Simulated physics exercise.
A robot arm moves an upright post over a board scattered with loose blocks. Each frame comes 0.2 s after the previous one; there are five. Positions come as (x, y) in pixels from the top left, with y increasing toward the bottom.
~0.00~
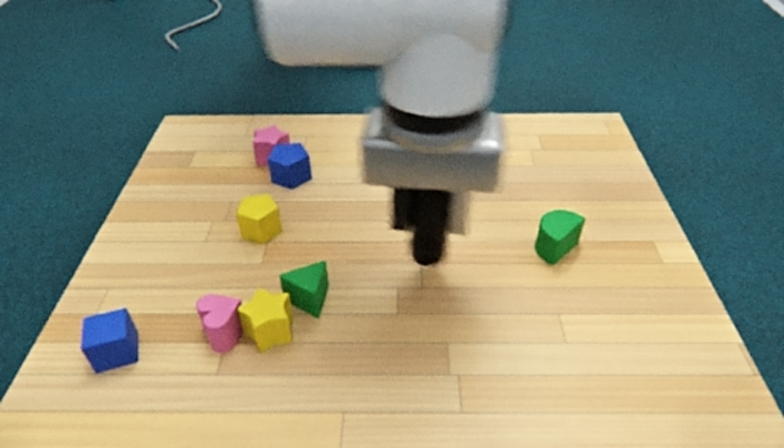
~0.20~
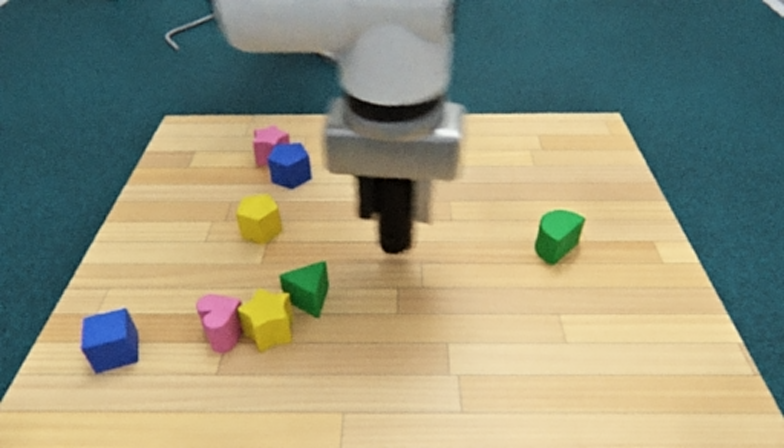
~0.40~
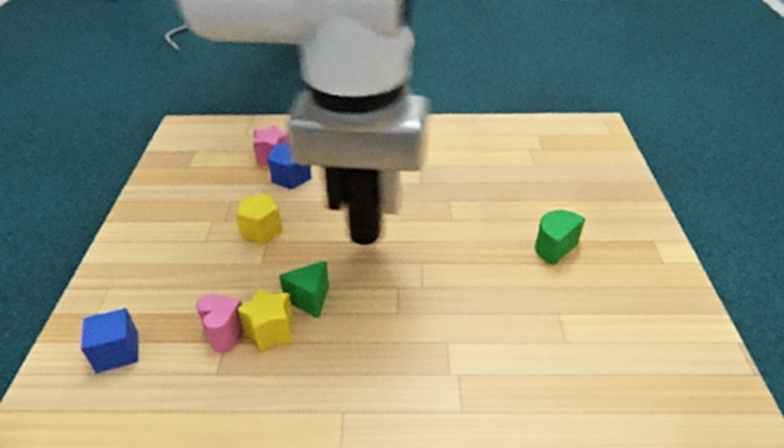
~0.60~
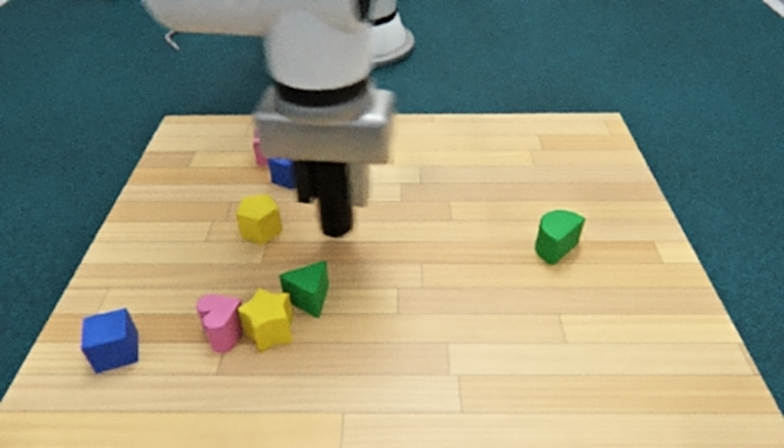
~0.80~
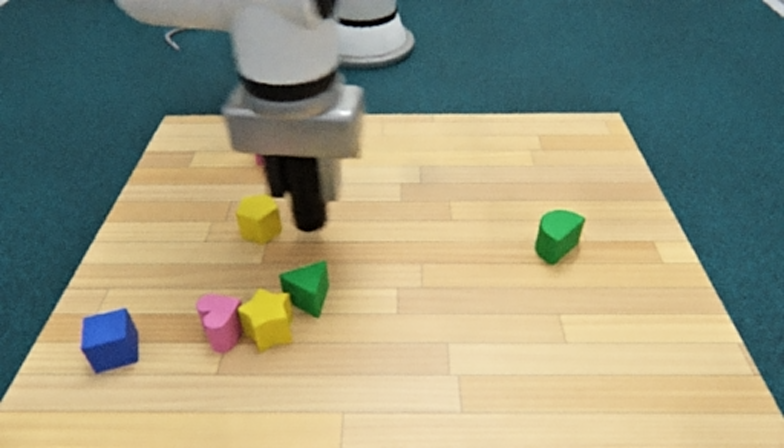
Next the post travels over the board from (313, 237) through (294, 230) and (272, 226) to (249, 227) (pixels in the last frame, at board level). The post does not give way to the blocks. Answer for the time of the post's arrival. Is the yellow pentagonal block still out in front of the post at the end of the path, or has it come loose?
Still leading.
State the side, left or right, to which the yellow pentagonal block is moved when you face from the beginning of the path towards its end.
The answer is left.
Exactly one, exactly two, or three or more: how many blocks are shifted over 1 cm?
Count: 1.
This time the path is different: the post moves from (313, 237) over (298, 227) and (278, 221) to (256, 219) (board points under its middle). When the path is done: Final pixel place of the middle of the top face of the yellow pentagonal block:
Around (218, 210).
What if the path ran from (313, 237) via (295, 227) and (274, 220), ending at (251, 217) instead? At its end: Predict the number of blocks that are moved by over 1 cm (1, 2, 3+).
The answer is a single block.
On the path given first. Halfway along, post at (280, 212); yellow pentagonal block at (239, 204).
At the end, post at (246, 211); yellow pentagonal block at (204, 207), turned 25° anticlockwise; blue pentagonal block not moved.
